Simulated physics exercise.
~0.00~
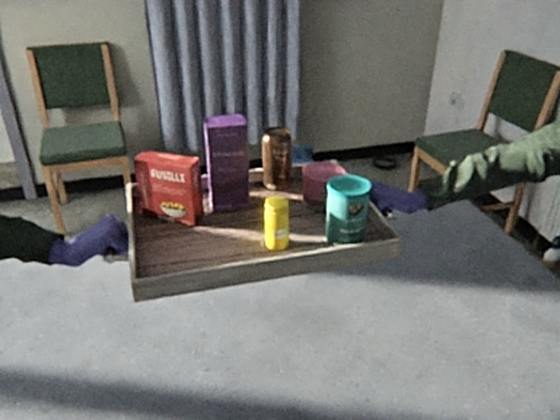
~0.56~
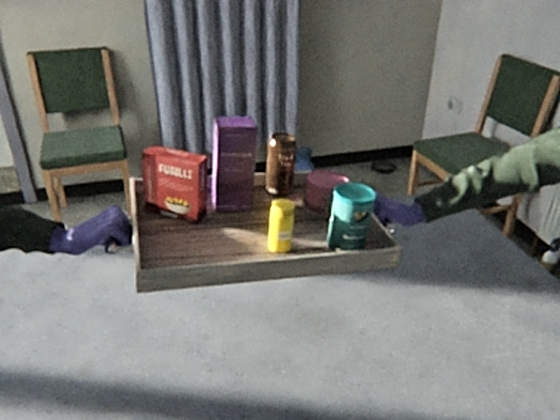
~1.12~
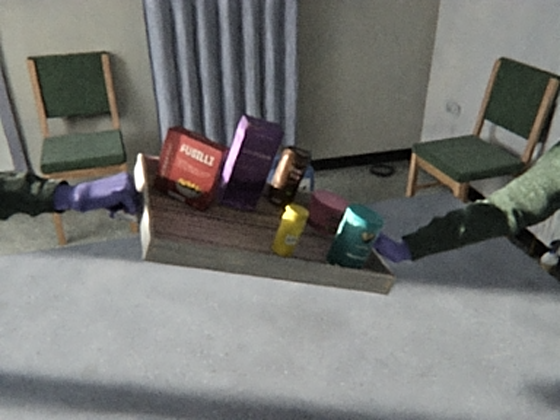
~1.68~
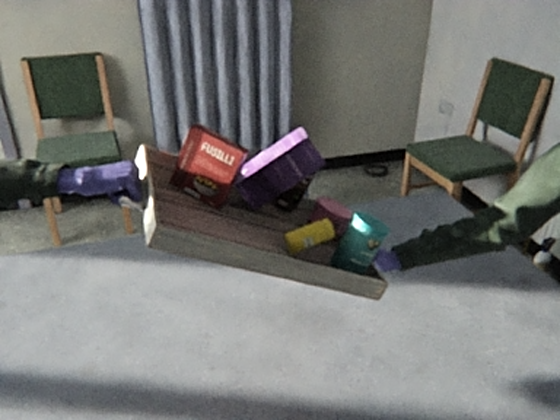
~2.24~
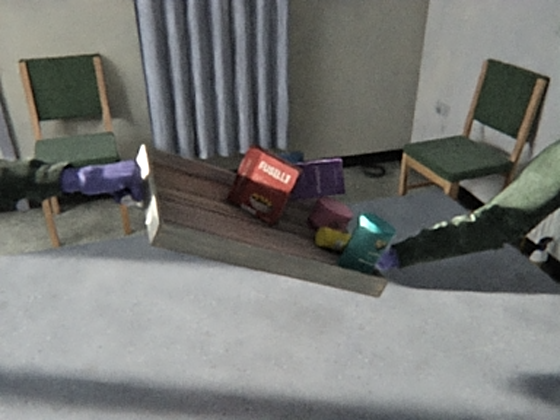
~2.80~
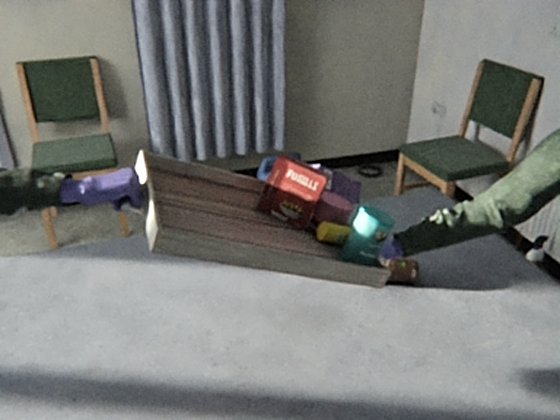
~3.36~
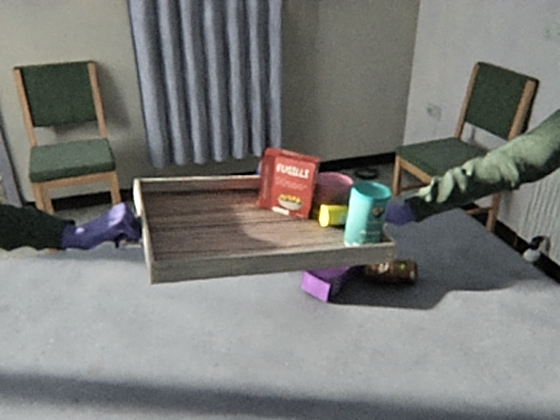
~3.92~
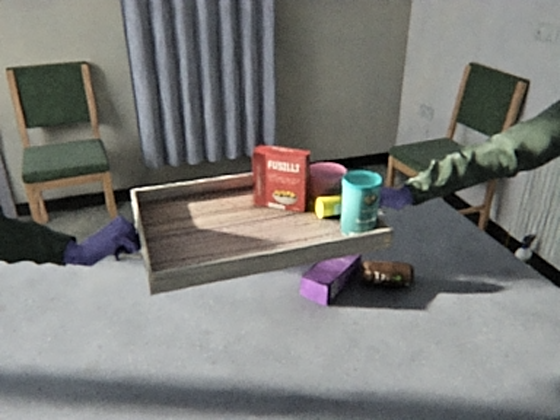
To begin with, two purple-gloved hands hold a wooden tray above a grey table, carrying a red packet, a purple carton, a brown can, a yellow shaker, a turquoise tin and a pink tub. The tray's right edge then dips steeply, and the items lean and slide right, the yellow shaker toppling onto its side. The brown can and the purple carton tumble off the tray. The hands bring it back to level. At the end, the red packet and turquoise tin stand upright near the right end with the pink tub and fallen shaker, while the carton and can lie on the table.
